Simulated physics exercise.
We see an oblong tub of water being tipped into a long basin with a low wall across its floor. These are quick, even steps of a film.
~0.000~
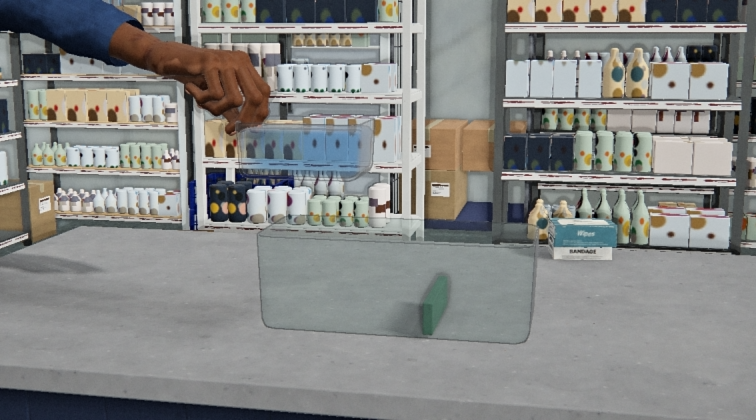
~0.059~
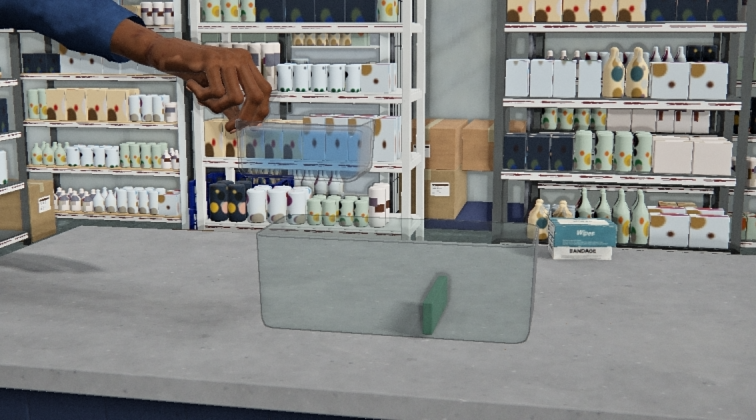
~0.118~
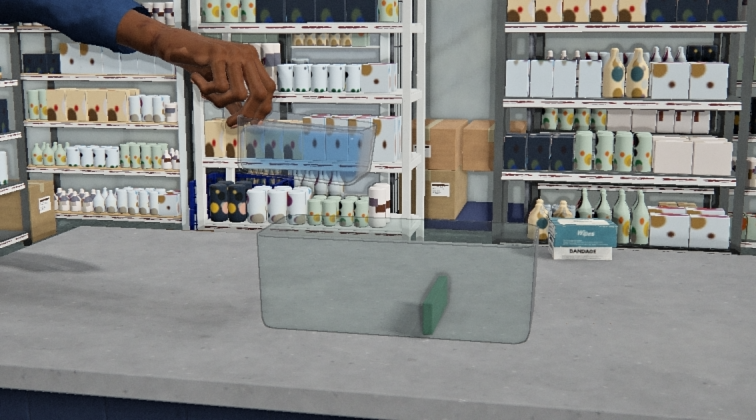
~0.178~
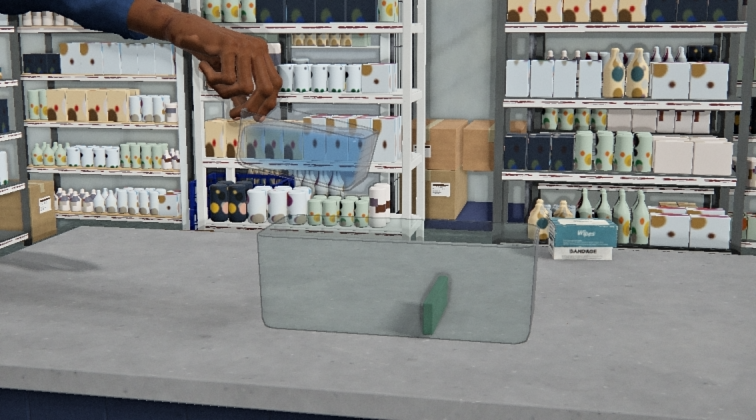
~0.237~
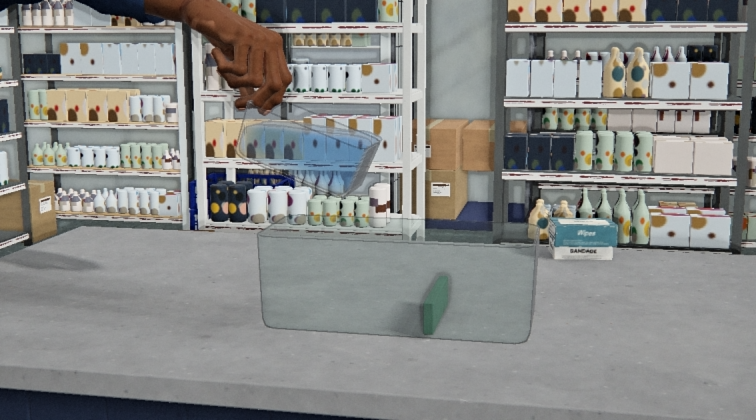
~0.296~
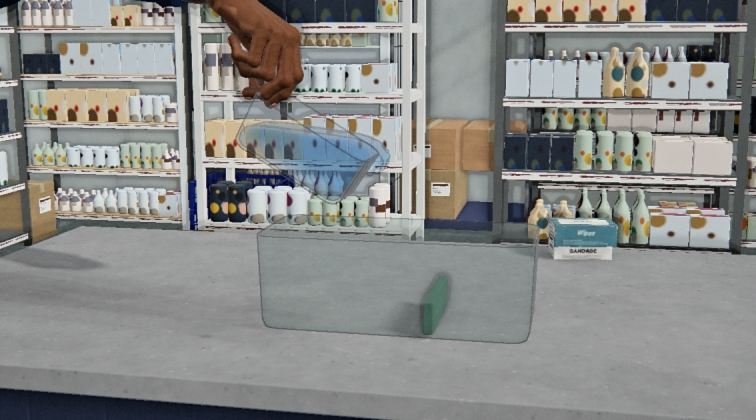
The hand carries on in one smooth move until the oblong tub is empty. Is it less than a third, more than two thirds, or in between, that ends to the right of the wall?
The share right of the wall is less than a third.
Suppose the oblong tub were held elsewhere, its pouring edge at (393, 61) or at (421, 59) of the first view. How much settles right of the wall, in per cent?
Near 50 % and 55 %.
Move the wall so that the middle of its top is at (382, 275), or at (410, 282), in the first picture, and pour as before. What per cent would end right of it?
About 75 and 50 per cent.
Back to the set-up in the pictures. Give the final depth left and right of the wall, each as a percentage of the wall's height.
Left about 60, right about 20.
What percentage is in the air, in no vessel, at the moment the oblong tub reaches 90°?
Close to 20 per cent.
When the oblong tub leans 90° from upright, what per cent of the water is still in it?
It comes to 15 per cent or so.
A moment on, the oblong tub is tipped on its side and 14 per cent is still to pour, 51 is left of the wall and 11 right of it.
Next, the oblong tub is tipped right over and 3 per cent is still to pour, 68 is left of the wall and 15 right of it.
Then the oblong tub is tipped right over and 0 per cent is still to pour, 73 is left of the wall and 17 right of it.
Later the oblong tub is tipped right over and 0 per cent is still to pour, 72 is left of the wall and 17 right of it.
In the end 72 per cent lies left of the wall, 18 right of it and 10 outside.
